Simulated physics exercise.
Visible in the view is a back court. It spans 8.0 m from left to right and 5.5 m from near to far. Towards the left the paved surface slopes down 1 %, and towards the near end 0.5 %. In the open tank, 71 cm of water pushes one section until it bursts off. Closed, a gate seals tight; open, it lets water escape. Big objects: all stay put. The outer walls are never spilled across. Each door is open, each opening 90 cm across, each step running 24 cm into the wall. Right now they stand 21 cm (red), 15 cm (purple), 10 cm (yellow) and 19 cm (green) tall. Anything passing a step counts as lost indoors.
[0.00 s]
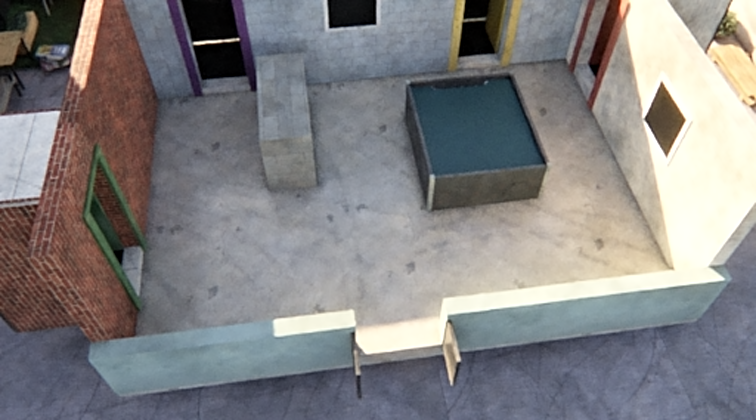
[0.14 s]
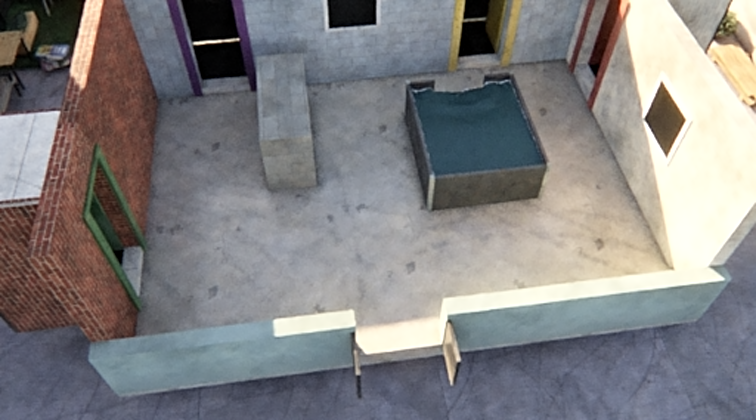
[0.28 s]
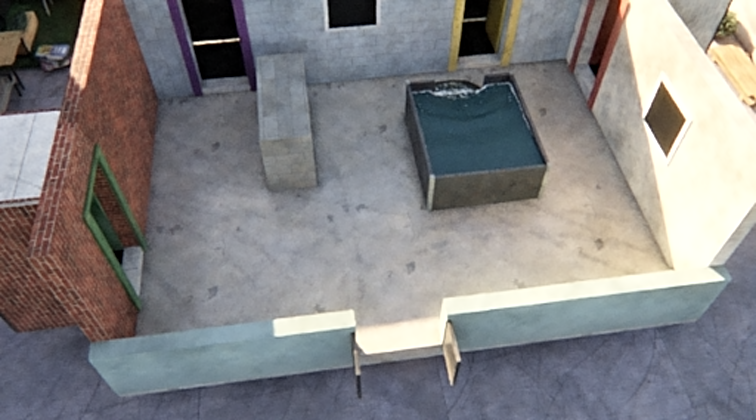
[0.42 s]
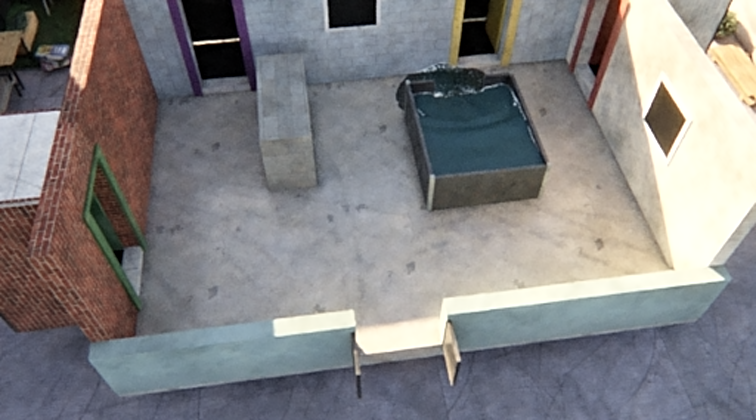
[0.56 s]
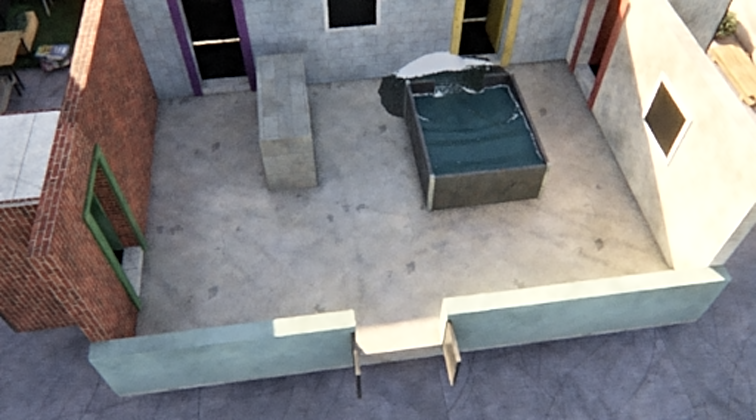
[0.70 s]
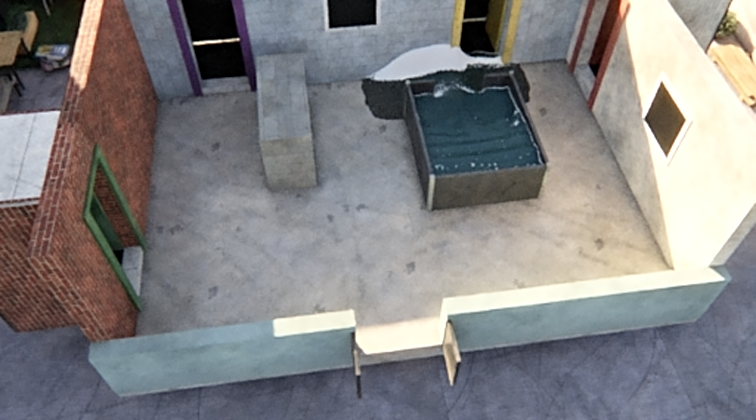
Walled back court with an open tank, water pouring out its far side and spreading over the paving to the yellow door.
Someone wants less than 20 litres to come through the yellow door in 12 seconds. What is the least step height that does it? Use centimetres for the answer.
It needs to be around 34 cm high.
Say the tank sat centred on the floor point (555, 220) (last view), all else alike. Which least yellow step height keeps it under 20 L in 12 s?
Roughly 25 cm is needed.
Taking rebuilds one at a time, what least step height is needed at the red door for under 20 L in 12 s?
At the red door it takes roughly 15 centimetres.
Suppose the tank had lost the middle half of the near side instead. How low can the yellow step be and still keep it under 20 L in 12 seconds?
Then something near 8.5 cm.
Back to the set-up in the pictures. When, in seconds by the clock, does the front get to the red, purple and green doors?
Arrives: Red 1.6 s / purple 1.6 s / green 4.5 s.
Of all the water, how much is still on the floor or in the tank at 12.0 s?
About 80 per cent.
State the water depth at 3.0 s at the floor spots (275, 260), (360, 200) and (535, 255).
In order: Around 0, 3 and 0 cm.
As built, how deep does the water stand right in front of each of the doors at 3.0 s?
Lab note, cm: Red 18; purple 9; yellow 21; green 0.
After 1.4 s water covers 10 % of the floor, deepest (48 cm) near (440, 74); 30 cm at the yellow door, 86 litres in over its 10 cm step.
After 3.0 s water covers 35 % of the floor, deepest (29 cm) near (440, 74); 21 cm at the yellow door, 259 litres in over its 10 cm step.
After 12.0 s water covers 95 % of the floor, deepest (12 cm) near (133, 369); 6 cm at the yellow door, 369 litres in over its 10 cm step.
At the yellow door as built, the water arrived by 0.6 s and peaked near 30 cm at 1.6 s.
Run again over the same 12 s with other heights there, 43 litres in over 29 cm, 6 litres over 39 cm. The limit of 20 litres is kept from about 34 cm up.
